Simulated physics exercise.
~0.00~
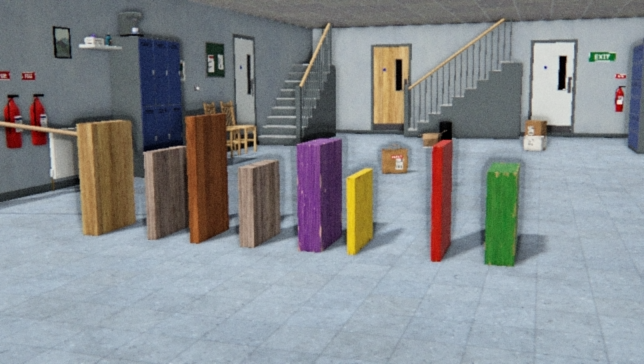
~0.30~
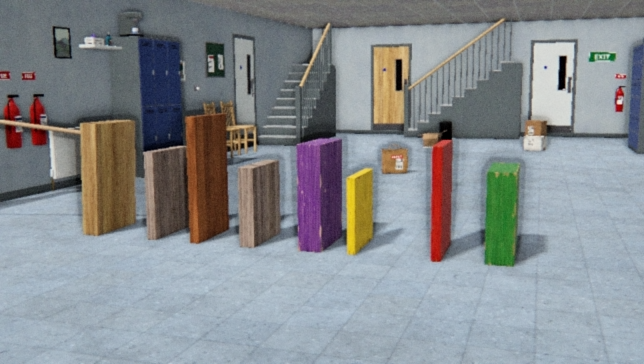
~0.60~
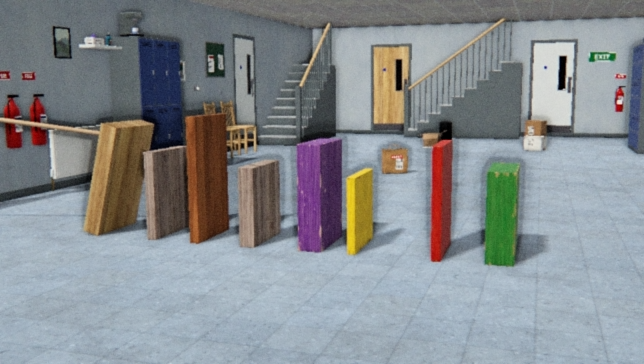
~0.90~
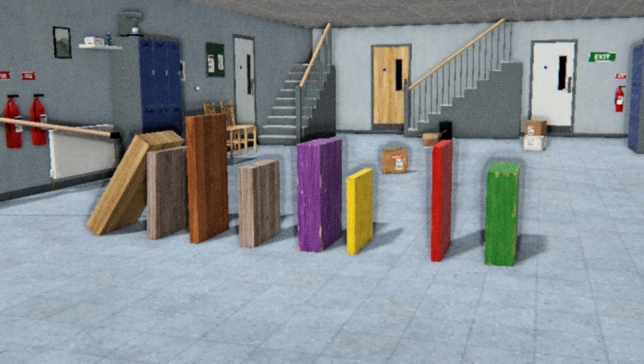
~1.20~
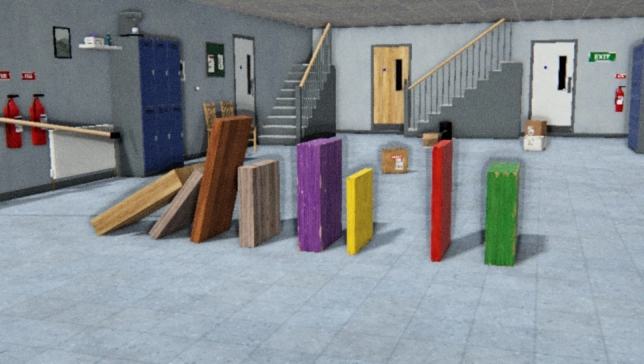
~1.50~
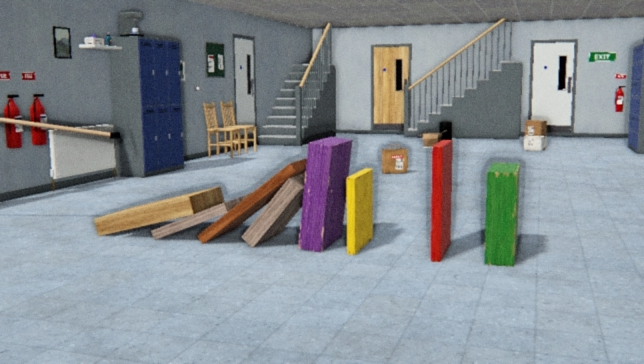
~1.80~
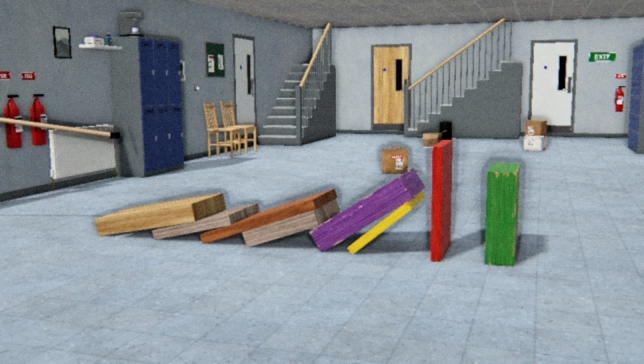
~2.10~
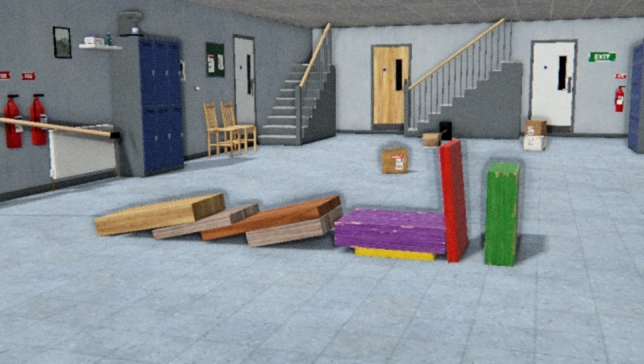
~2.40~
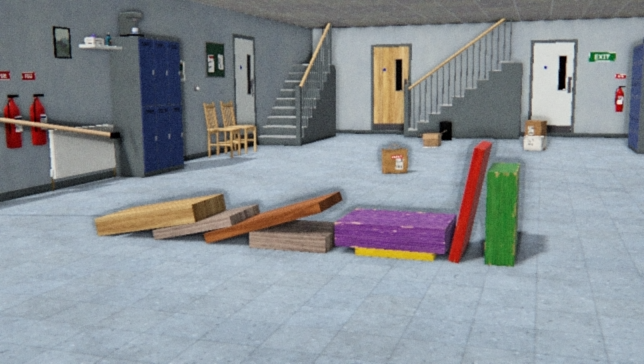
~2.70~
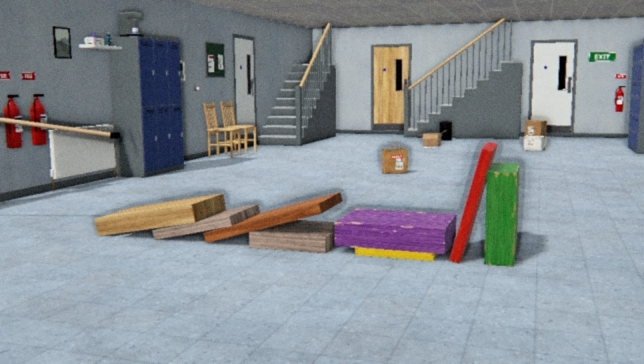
A row of boards topples rightward until the red one leans against the standing green one.
